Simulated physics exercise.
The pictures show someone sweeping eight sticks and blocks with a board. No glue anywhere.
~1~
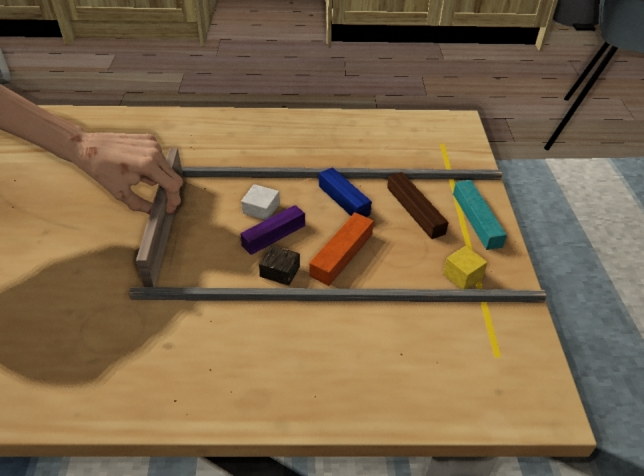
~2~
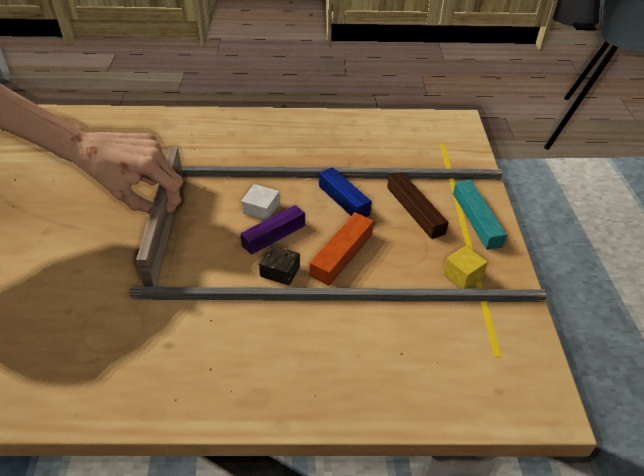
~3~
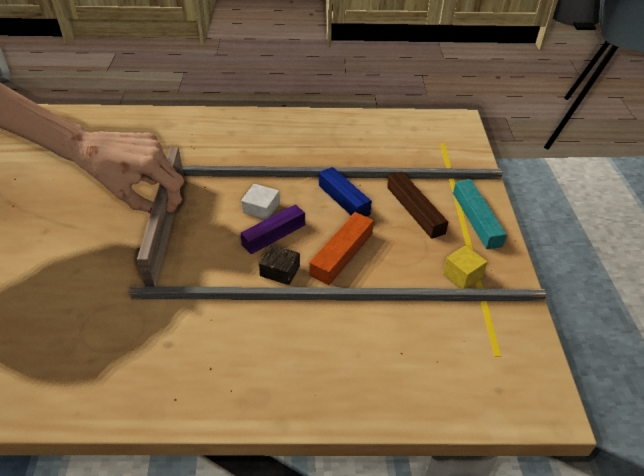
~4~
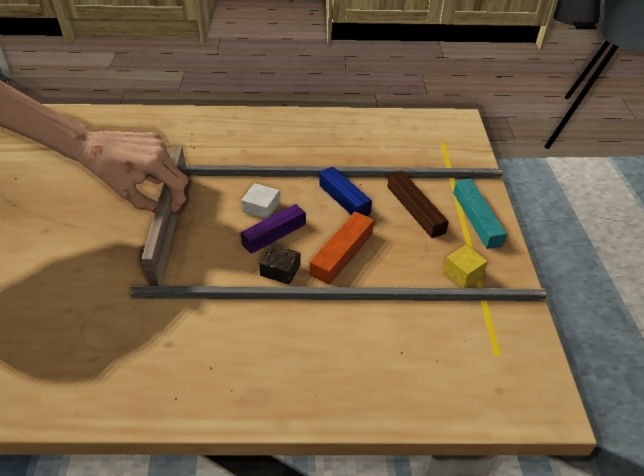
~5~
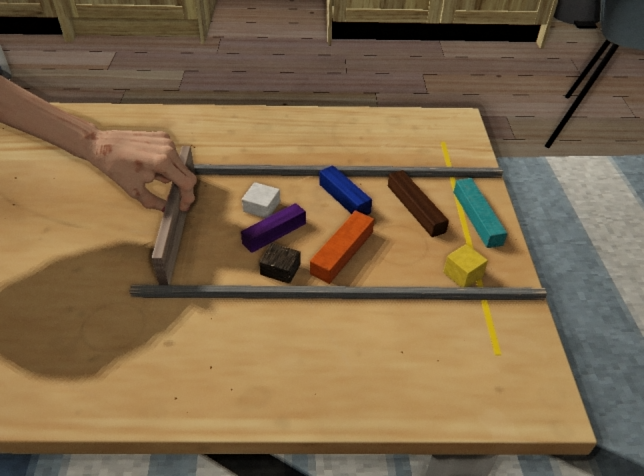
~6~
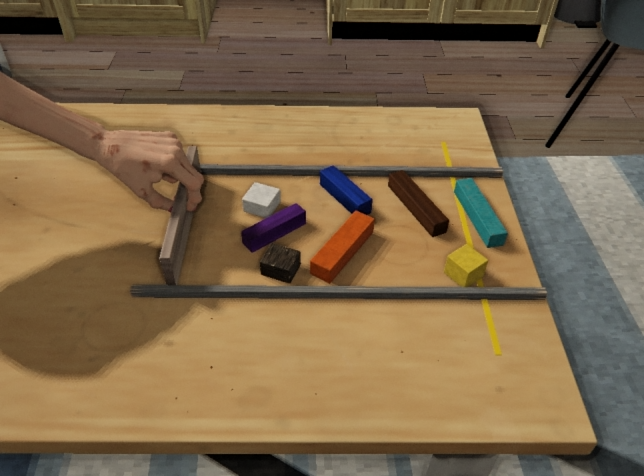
A hand held a board upright between two rails on a wooden table, then slid it slightly to the right, while the eight colourful sticks and blocks ahead of it stayed still.
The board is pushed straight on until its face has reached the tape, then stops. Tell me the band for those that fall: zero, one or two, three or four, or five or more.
Here the number that fall off is three or four.
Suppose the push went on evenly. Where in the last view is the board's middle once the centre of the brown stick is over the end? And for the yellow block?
Its middle is around (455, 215) and around (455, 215).
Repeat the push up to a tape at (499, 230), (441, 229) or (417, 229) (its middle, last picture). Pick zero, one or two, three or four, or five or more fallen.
For each place: Five or over; one or two; zero.
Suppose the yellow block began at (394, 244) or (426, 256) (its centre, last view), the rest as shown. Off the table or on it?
In turn it is lost; goes over.
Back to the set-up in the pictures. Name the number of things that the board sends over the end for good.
The count is 3.
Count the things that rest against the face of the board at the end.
In contact: 3.
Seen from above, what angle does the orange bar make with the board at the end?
Some 5 degrees.
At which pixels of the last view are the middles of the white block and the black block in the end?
About (475, 199), and the other about (493, 262).
A little later, none off yet; turquoise bar at rest near (479, 212); yellow block at rest near (466, 266); brown stick at rest near (417, 202).
Next, none off yet; turquoise bar at rest near (481, 212); yellow block at rest near (466, 266); brown stick shifted a little near (444, 197).
When it is over, the number that fall off is three or four; down, brown stick, yellow block and turquoise bar.
